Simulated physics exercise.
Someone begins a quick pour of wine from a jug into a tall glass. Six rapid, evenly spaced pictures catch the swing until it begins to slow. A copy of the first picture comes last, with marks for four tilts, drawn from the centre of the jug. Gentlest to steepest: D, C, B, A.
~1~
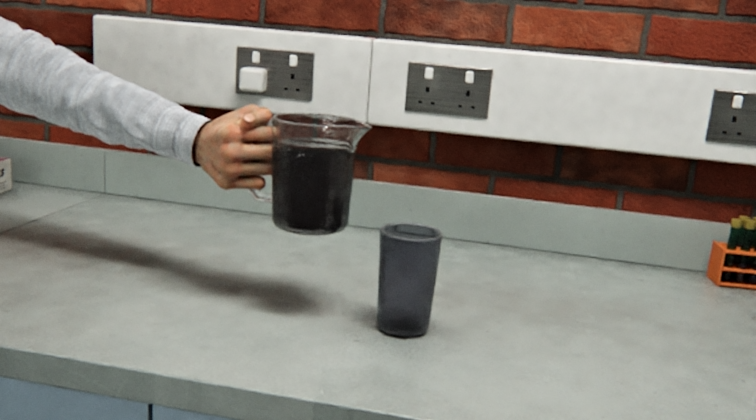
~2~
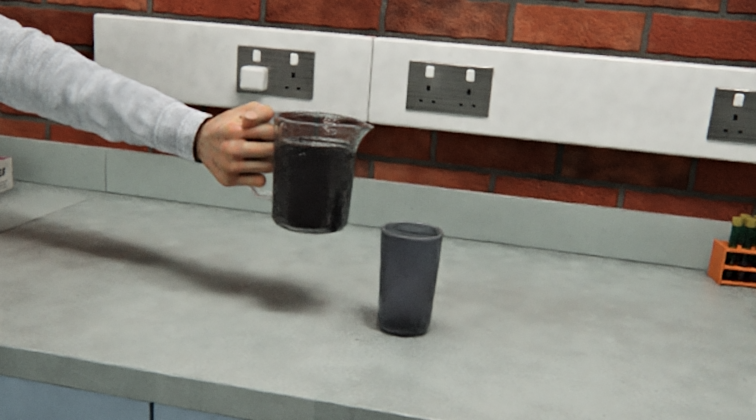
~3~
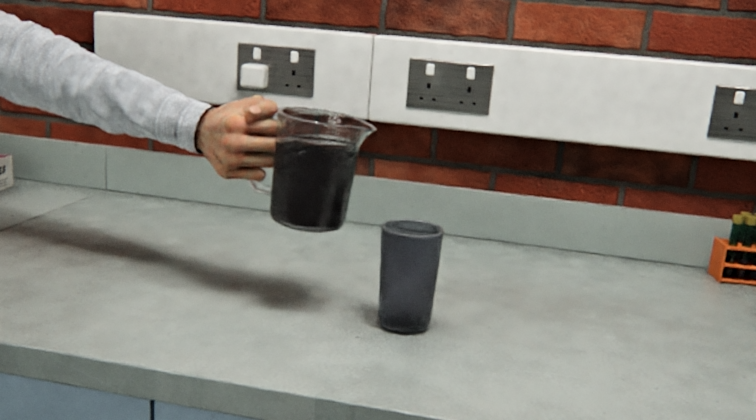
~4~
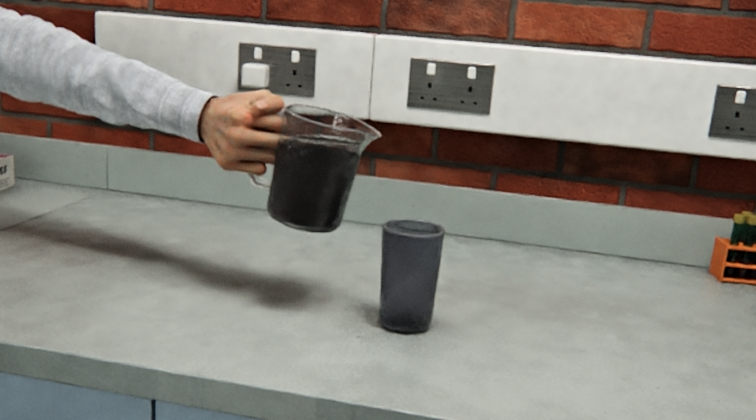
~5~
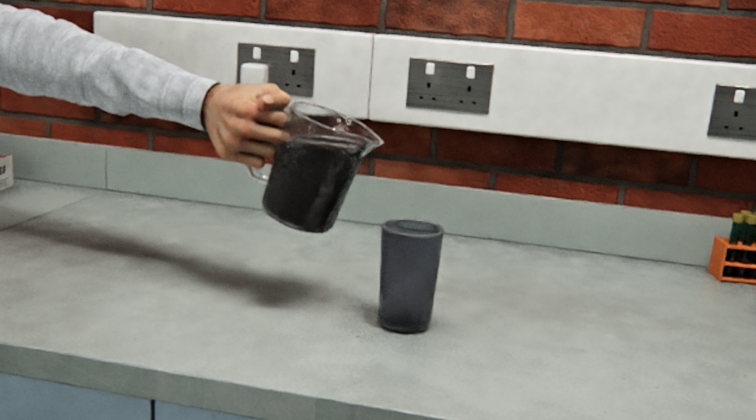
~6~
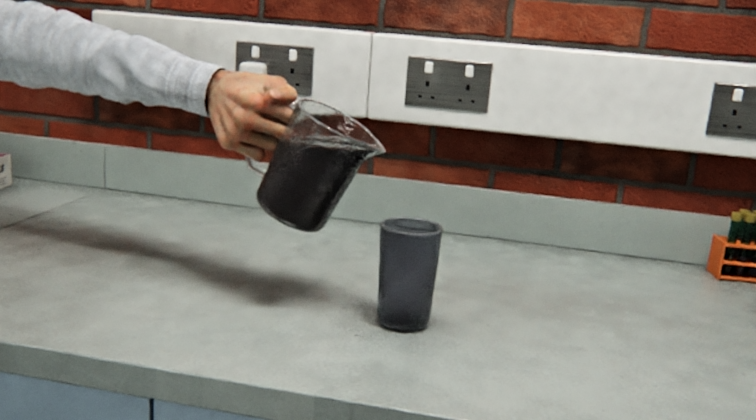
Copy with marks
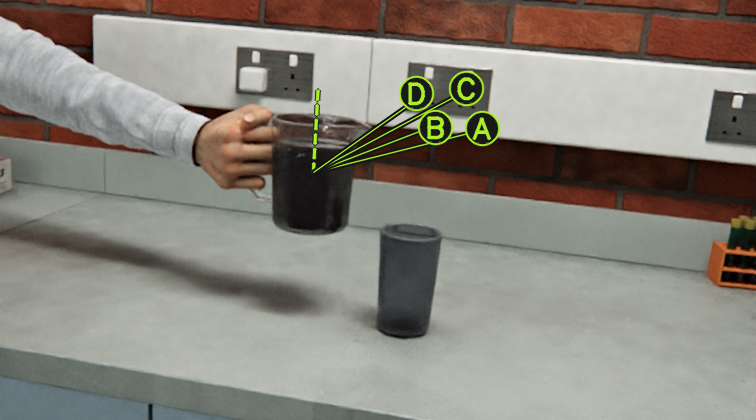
The clip opens on a hand at the left holding a glass jug of dark liquid upright above a grey counter, near a tall, dark tumbler. The hand then tilts the jug gradually to the right, its lip dipping toward the tumbler while the liquid stays inside.
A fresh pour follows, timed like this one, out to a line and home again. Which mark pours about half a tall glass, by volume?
Mark C does it best.
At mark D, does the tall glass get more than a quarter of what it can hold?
Yes.
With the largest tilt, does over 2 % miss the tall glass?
No, it does not.
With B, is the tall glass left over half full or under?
Over half.
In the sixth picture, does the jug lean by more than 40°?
No.
In lime, A at (466, 134); B at (418, 131); C at (452, 97); D at (405, 107).
Choosing A, the tall glass ends with about 91 % of what it can hold.
Choosing B, the tall glass ends with about 69 % of what it can hold.
Choosing C, the tall glass ends with about 49 % of what it can hold.
Choosing D, the tall glass ends with about 33 % of what it can hold.
